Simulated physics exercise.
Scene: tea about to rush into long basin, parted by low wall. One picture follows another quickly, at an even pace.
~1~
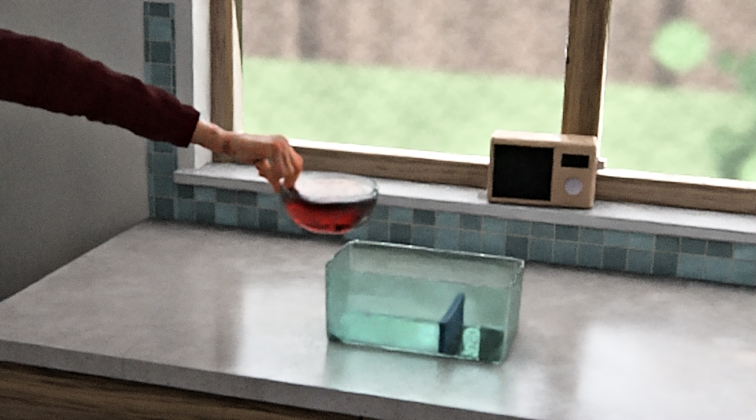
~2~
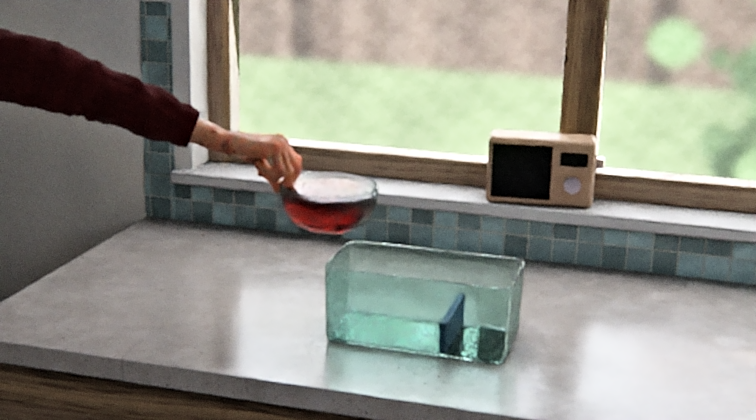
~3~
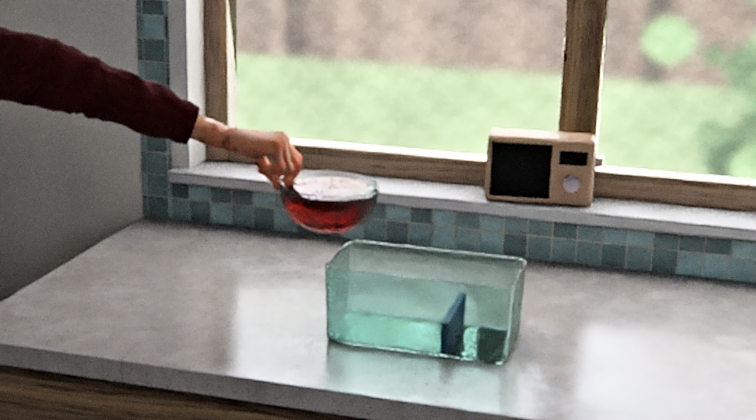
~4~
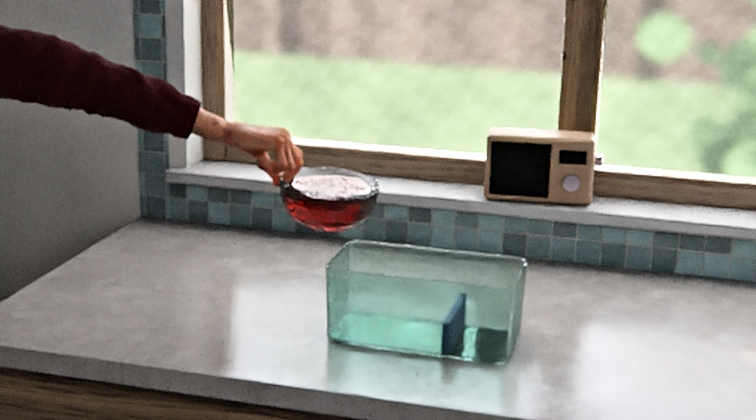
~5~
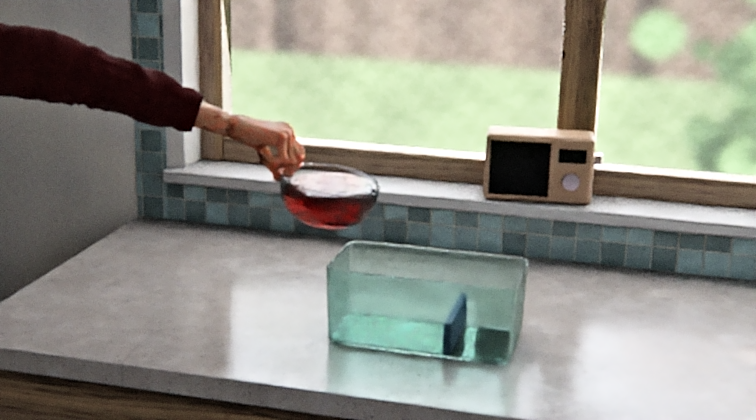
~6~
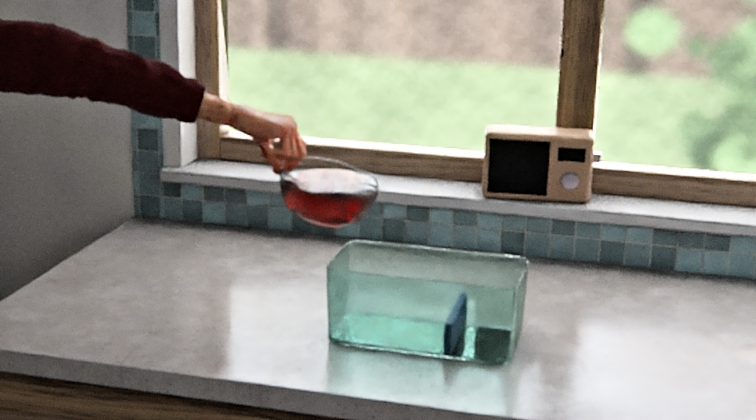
To begin with, a hand in a dark red sleeve holds a glass bowl of red tea level above a long, clear, greenish basin with a low blue wall inside. The hand then gradually tilts the bowl slightly to the right, while the tea stays inside and the basin remains on the counter.
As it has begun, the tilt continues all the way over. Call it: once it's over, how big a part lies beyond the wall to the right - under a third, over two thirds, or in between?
Under a third.
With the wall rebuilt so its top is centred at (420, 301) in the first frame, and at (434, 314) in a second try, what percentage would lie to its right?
Note - case one near 85 %, case two near 65 %.
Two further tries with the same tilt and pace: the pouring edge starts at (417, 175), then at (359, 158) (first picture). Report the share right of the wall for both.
About 75 per cent, then about 5 per cent.
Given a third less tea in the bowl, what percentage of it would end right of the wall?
It should come out close to 5 per cent.
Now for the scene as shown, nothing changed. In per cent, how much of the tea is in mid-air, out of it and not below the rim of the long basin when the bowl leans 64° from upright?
Roughly 35 percent.
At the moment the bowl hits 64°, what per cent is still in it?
Looks like roughly 45 percent is still held.
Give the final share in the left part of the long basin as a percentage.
85 %.
A moment on, the bowl is tipped part way and 46 per cent is still to pour, 17 is left of the wall and 0 right of it.
Next, the bowl is tipped on its side and 3 per cent is still to pour, 73 is left of the wall and 13 right of it.
Then the bowl is tipped right over and 0 per cent is still to pour, 86 is left of the wall and 13 right of it.
Later the bowl is tipped right over and 0 per cent is still to pour, 86 is left of the wall and 14 right of it.
In the end 86 per cent lies left of the wall, 14 right of it and 1 outside.
